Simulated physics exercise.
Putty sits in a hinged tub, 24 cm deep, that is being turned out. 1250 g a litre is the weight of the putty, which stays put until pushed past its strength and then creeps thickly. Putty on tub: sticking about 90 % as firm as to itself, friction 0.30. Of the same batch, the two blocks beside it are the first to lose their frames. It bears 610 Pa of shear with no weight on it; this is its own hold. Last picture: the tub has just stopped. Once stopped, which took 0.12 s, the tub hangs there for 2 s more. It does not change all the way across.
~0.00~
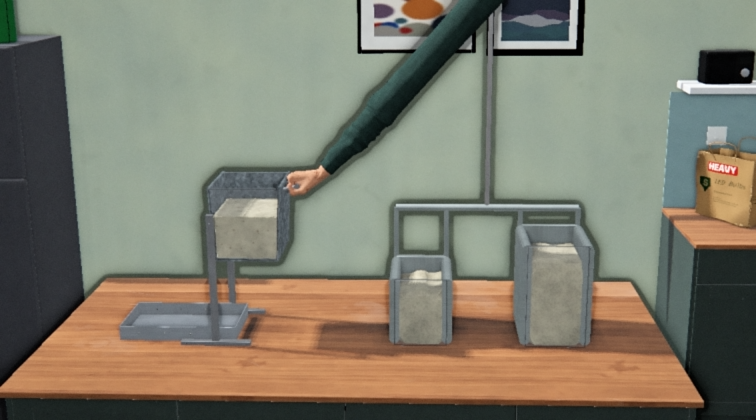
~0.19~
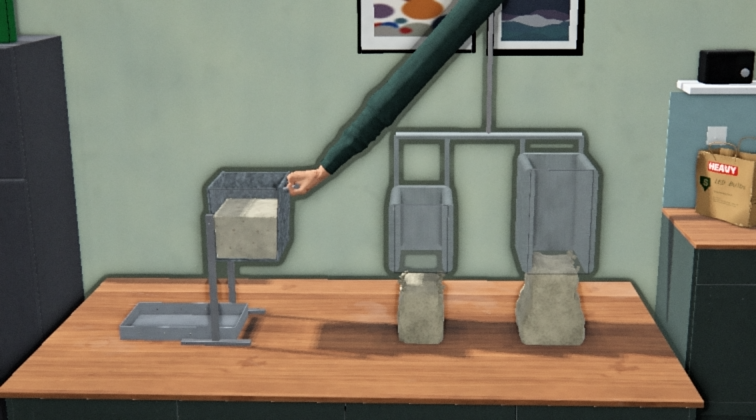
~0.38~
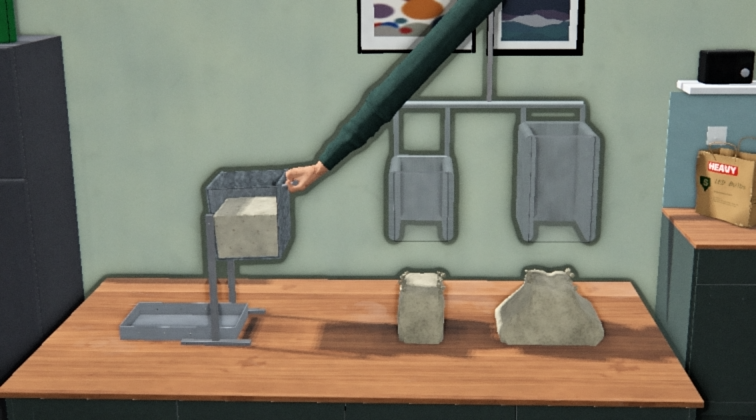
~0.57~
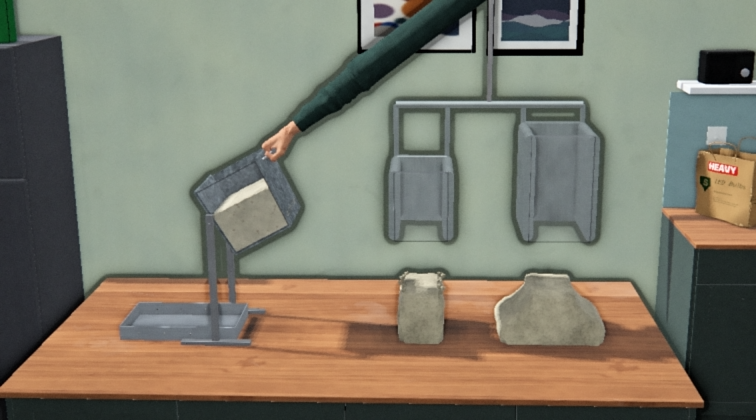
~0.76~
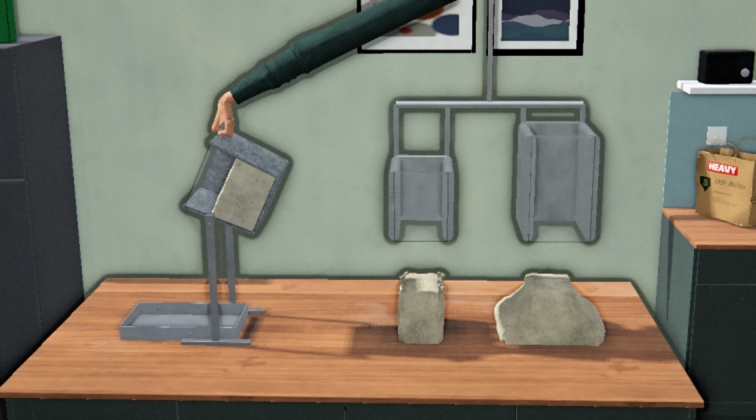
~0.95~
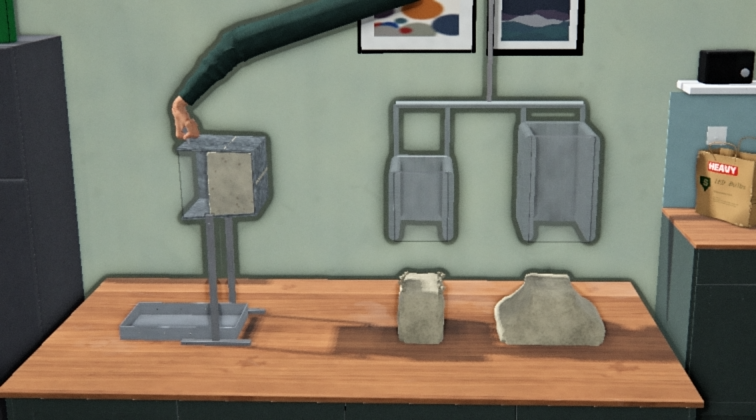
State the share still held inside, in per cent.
Roughly 100 per cent is still held inside.
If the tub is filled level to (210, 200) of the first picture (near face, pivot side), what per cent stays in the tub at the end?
70 %.
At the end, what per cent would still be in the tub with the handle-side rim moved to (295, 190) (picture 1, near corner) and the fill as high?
Some 60 percent would still be in the tub at the end.
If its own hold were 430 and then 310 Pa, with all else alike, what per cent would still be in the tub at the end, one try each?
You'd see 70 percent the first time and 55 percent the second.
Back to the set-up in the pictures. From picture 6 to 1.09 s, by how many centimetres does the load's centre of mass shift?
Measured shift, roughly 0 cm.
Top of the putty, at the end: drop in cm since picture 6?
Roughly 0 cm.
By 1.09 s, the tub is at 91 degrees and holds 100 %.
By 1.26 s, the tub is at 91 degrees and holds 100 %.
By 1.43 s, the tub is at 91 degrees and holds 100 %.
By 1.60 s, the tub is at 91 degrees and holds 100 %.
By 2.95 s, at the end, the tub is at 91 degrees and holds 100 %.
